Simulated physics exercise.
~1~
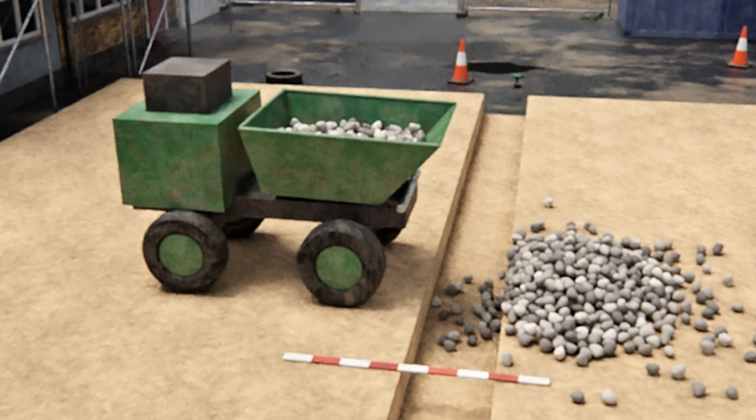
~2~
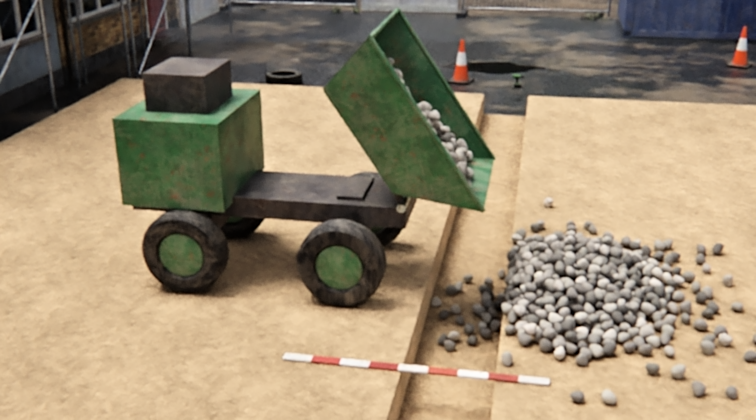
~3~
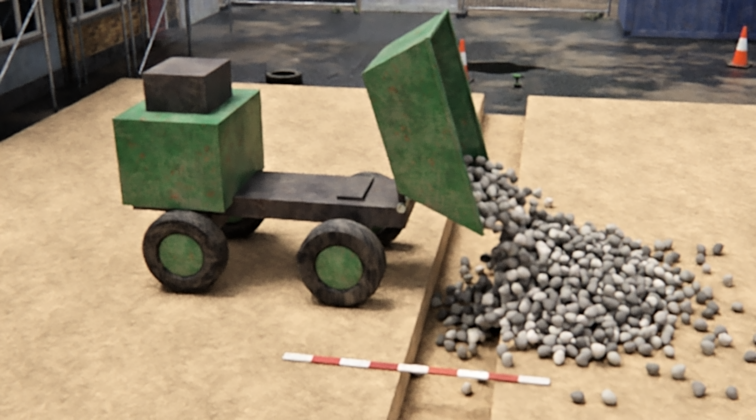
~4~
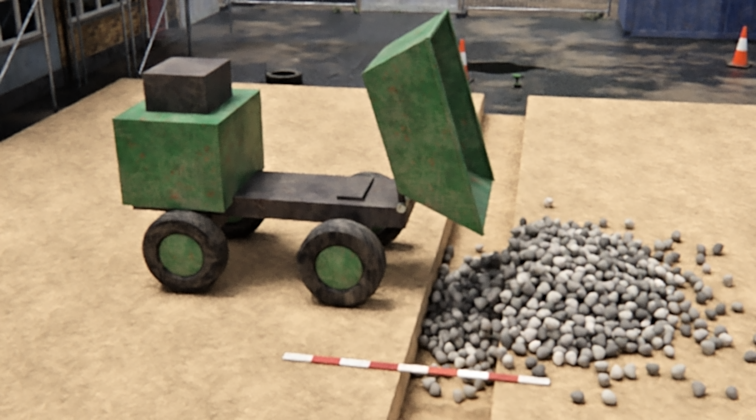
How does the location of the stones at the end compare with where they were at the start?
At the start the stones are split between the dumper's skip and a loose pile on the ground to the right. At the end they all lie on the ground, so as a whole they sit further right and lower, in one larger heap reaching over part of the trench.
